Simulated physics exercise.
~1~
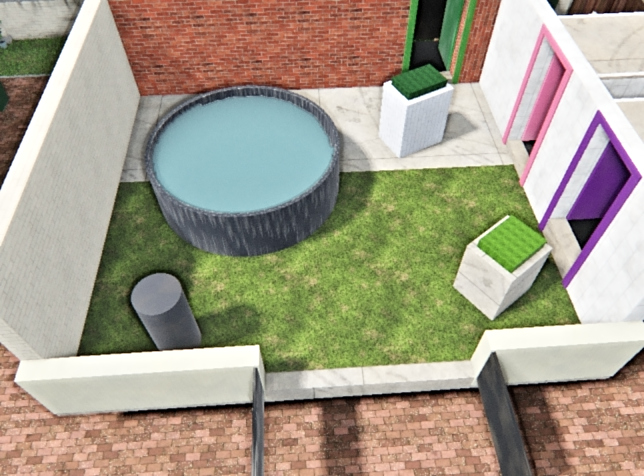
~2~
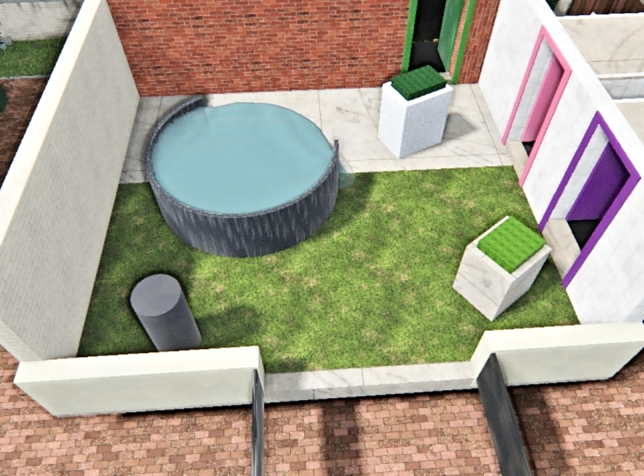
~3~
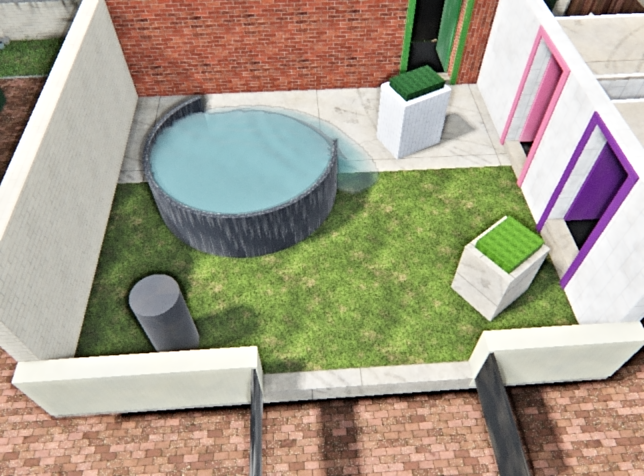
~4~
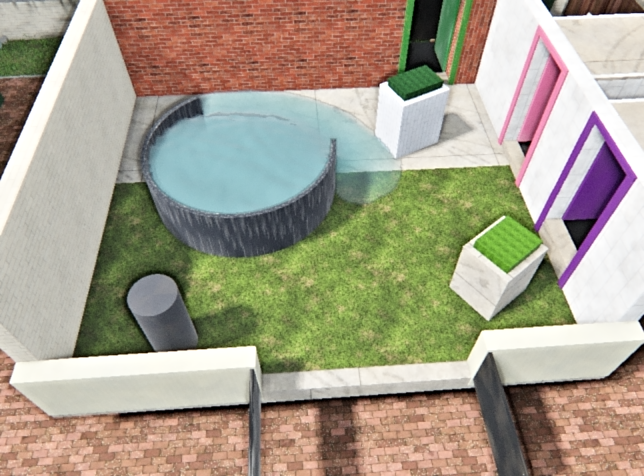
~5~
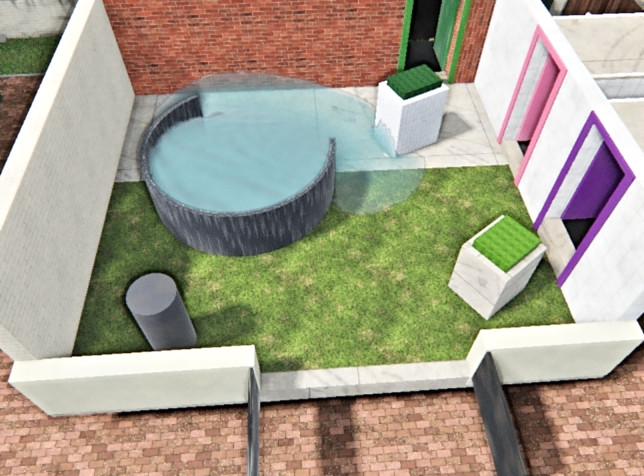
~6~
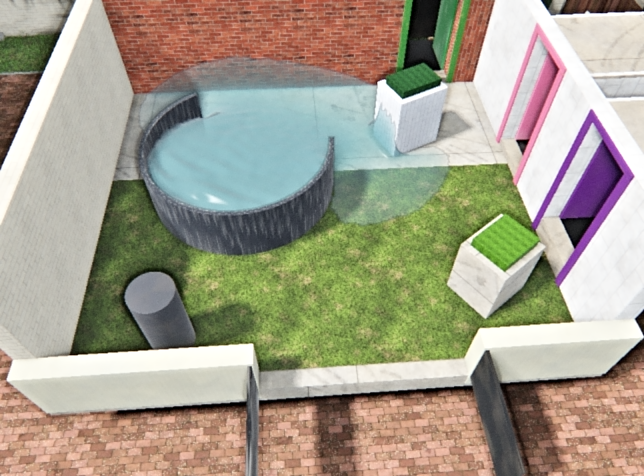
A round, dark grey tank of blue water stands at the upper left of a walled garden terrace, seen from above. Around it are grass, pale paving, a red brick wall, a grey cylinder at lower left, two white planters topped with green, and pink and purple doorways at right. The tank's far side opens and water pours out, spreading over paving and grass and around the farther planter.
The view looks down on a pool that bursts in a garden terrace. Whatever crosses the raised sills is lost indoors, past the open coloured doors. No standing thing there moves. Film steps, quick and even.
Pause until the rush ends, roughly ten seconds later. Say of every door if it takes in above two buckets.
Result: Purple door: Two buckets or fewer, pink door: More than two buckets, green door: More than two buckets.
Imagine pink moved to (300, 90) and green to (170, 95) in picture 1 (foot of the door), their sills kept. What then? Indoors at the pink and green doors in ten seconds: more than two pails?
The pink door one tops the limit, the green door one tops the limit.
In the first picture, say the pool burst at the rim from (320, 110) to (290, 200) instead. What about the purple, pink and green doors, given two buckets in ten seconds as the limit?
Purple door: Beyond the mark; pink door: Beyond the mark; green door: Beyond the mark.
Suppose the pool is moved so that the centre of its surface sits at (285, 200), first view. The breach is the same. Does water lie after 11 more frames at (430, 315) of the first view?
Well, it ends up unwetted there.
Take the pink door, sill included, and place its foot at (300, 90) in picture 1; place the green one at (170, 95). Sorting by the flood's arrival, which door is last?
The purple-painted one, I'd say.
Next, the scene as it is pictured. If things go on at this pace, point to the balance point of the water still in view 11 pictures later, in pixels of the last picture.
Near (307, 140) in the last view.
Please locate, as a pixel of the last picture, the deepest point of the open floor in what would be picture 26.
Estimated pixel: (443, 88).
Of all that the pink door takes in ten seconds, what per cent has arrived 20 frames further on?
That share would be near 60 %.
A moment on, water covers 40 % of the floor; the purple door not reached, the pink door wet at the sill, nothing in, the green door under two buckets in.
Next, water covers 55 % of the floor; the purple door not reached, the pink door under two buckets in, the green door over two buckets in.
Then, water covers 75 % of the floor; the purple door wet at the sill, nothing in, the pink door over two buckets in, the green door far over two buckets in.
Later, water covers 100 % of the floor; the purple door wet at the sill, nothing in, the pink door over two buckets in, the green door far over two buckets in.
In the end, water covers 100 % of the floor; the purple door wet at the sill, nothing in, the pink door over two buckets in, the green door far over two buckets in.
